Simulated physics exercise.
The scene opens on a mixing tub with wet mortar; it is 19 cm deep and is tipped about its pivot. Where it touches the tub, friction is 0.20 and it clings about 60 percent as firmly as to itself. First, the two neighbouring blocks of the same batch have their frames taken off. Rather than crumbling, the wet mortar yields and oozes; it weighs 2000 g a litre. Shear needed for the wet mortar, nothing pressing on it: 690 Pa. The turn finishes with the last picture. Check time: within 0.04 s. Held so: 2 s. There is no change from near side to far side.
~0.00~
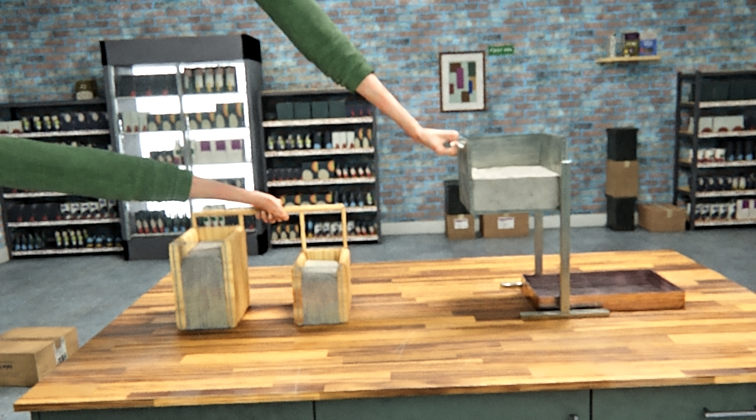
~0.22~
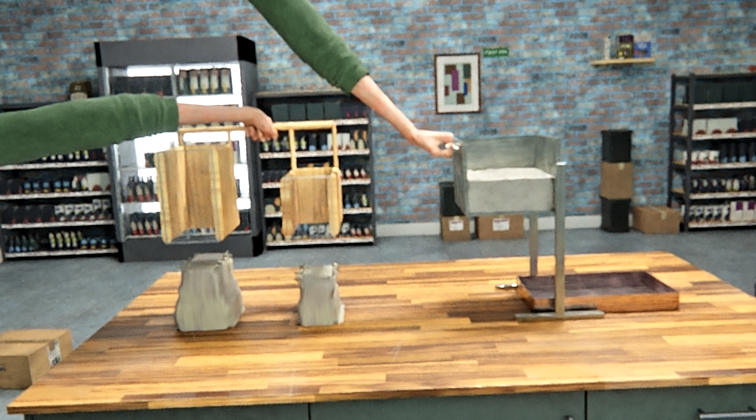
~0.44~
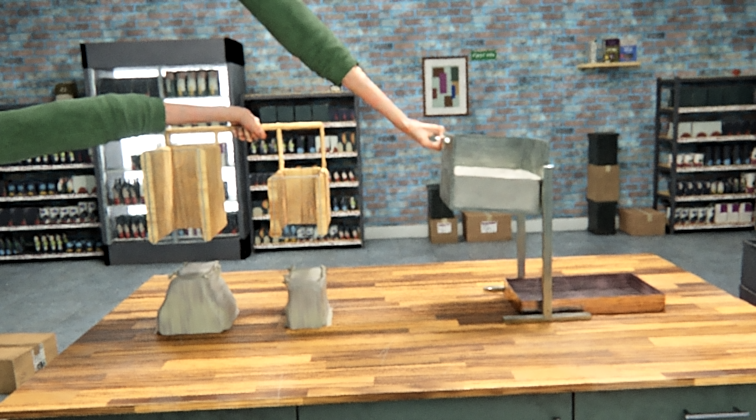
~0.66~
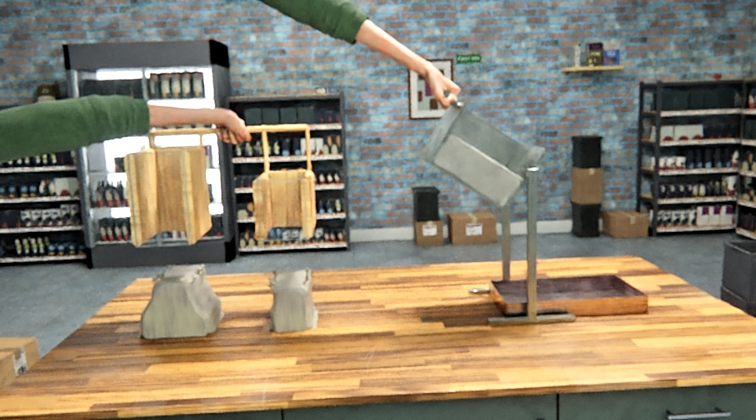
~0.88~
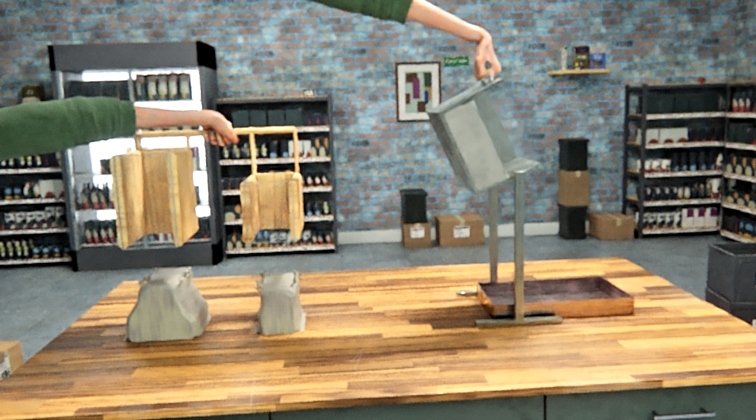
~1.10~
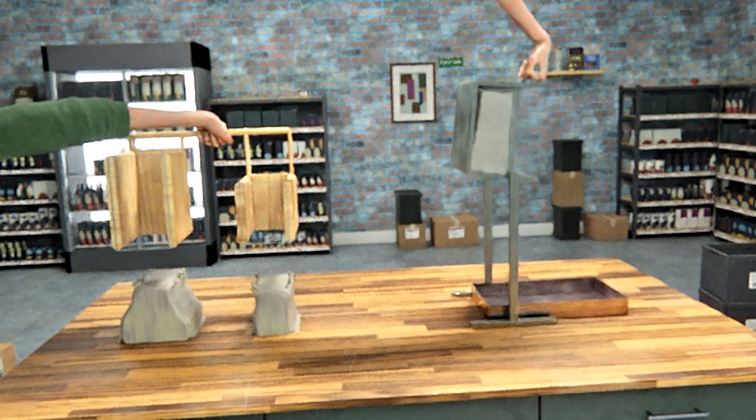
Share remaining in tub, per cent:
Near 61 percent.
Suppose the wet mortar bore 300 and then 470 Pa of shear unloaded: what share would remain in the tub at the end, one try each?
Result: 45 % for the first case, 50 % for the second.
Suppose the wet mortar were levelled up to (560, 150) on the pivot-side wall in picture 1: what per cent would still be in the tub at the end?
I'd put it close to 40 in a hundred.
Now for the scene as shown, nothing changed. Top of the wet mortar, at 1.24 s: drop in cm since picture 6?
Roughly 5 cm.
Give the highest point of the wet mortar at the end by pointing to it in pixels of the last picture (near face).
The highest point sits at around (497, 145).
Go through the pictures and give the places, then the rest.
Handle-side rim at (470, 142), tilt 0 degrees; highest point of the wet mortar at (515, 176); test blocks 21 cm, 13 cm high (left to right), in the first picture.
Handle-side rim at (466, 144), tilt 0 degrees; highest point of the wet mortar at (510, 178); test blocks 18 cm, 13 cm high (left to right), in the second picture.
Handle-side rim at (457, 137), tilt 6 degrees; highest point of the wet mortar at (459, 174); test blocks 16 cm, 13 cm high (left to right), in the third picture.
Handle-side rim at (470, 101), tilt 34 degrees; highest point of the wet mortar at (453, 135); test blocks 16 cm, 13 cm high (left to right), in the fourth picture.
Handle-side rim at (506, 81), tilt 66 degrees; highest point of the wet mortar at (471, 101); test blocks 16 cm, 13 cm high (left to right), in the fifth picture.
Handle-side rim at (547, 87), tilt 96 degrees; highest point of the wet mortar at (486, 91); test blocks 16 cm, 13 cm high (left to right), in the sixth picture.
By 1.24 s, the tub is at 96 degrees and holds 100 %.
By 1.41 s, the tub is at 96 degrees and holds 65 %.
By 1.58 s, the tub is at 96 degrees and holds 61 %.
By 1.75 s, the tub is at 96 degrees and holds 61 %.
By 3.10 s, at the end, the tub is at 96 degrees and holds 61 %.
